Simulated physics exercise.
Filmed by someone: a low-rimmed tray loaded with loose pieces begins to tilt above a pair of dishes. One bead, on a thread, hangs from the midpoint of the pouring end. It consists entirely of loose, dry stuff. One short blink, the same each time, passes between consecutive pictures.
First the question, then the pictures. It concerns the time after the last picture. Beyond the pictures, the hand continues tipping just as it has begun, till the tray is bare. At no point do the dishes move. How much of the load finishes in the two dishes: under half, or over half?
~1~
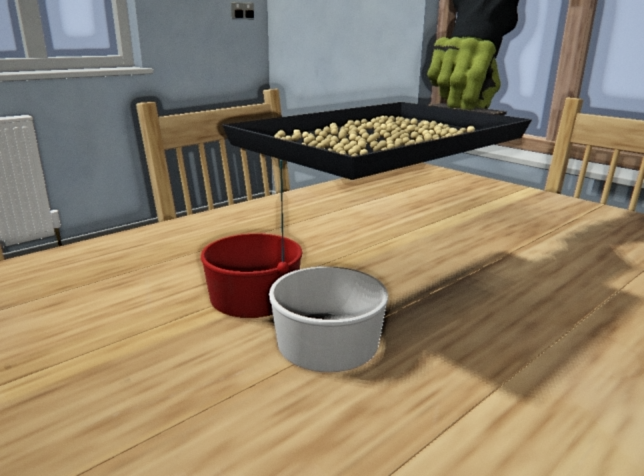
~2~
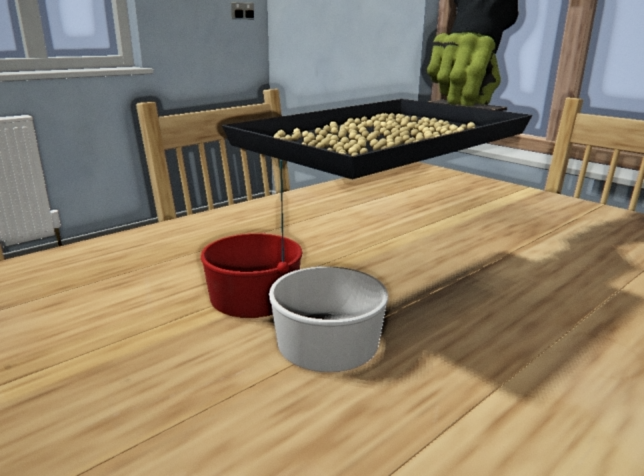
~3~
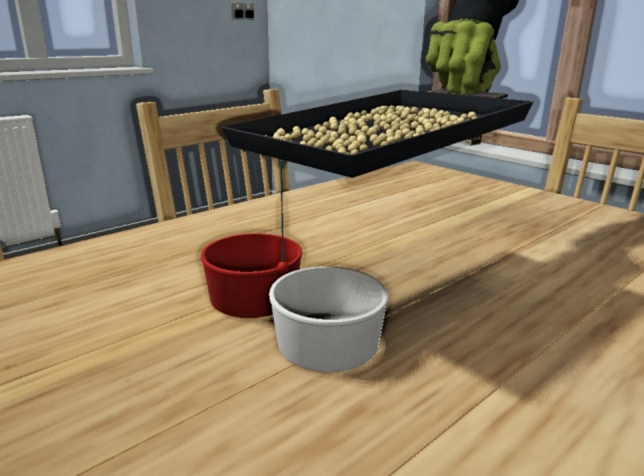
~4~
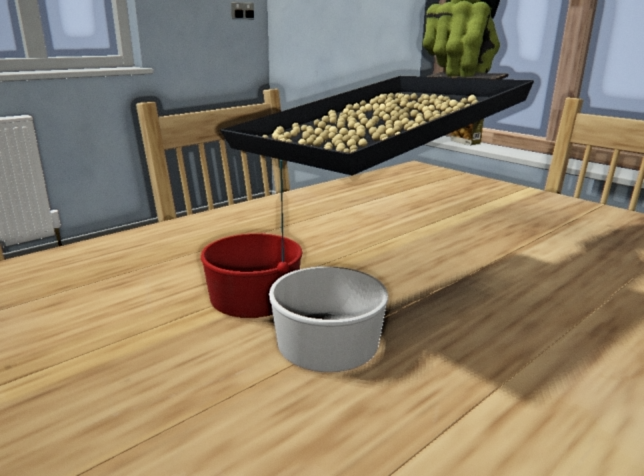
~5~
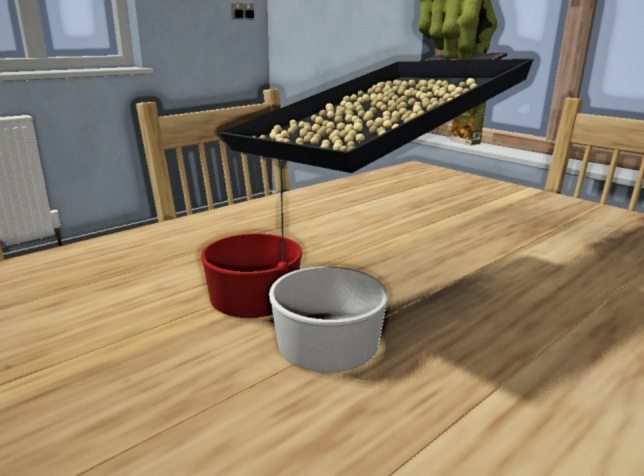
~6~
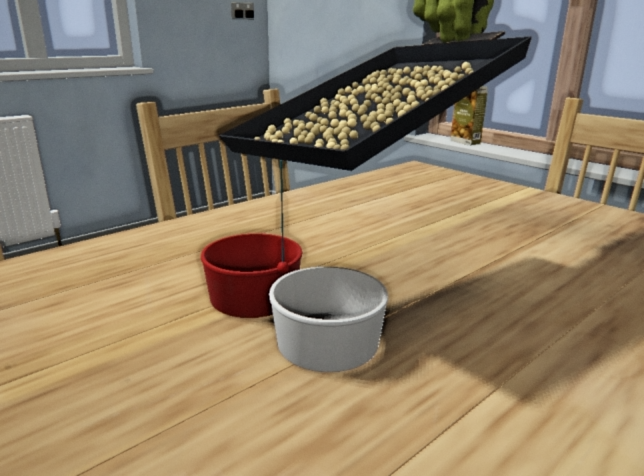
Under half.
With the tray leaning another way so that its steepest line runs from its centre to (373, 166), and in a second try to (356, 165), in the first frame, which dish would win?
For the first place it's the right-side dish, for the second the right-side dish.
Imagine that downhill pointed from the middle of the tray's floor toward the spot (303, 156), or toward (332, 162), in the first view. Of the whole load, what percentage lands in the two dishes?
First case about 0 percent; second case about 10 percent.
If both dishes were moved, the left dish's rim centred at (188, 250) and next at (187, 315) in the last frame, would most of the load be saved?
The first try: Over half. The second: Below a half.
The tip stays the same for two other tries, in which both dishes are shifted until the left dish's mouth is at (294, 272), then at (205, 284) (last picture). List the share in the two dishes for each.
0 %, then 70 %.
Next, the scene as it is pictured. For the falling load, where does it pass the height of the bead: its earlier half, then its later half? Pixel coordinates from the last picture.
First part (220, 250), rest (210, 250).
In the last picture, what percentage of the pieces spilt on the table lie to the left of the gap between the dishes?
It amounts to some 100 percent.
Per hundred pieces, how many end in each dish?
Left dish: 30; right dish: 0 percent.
Soon after the last picture, tray tipped steeply; most on the tray; a stray few outside both; a small part in the air.
A little later, tray tipped right over; about a quarter on the tray; a small part in the left dish; about a quarter outside both; about a third in the air.
Later still, tray tipped past a quarter turn; about a third in the left dish; about two thirds outside both.
By the end, tray tipped past a quarter turn; none in the right dish; about a third in the left dish; about two thirds outside both.
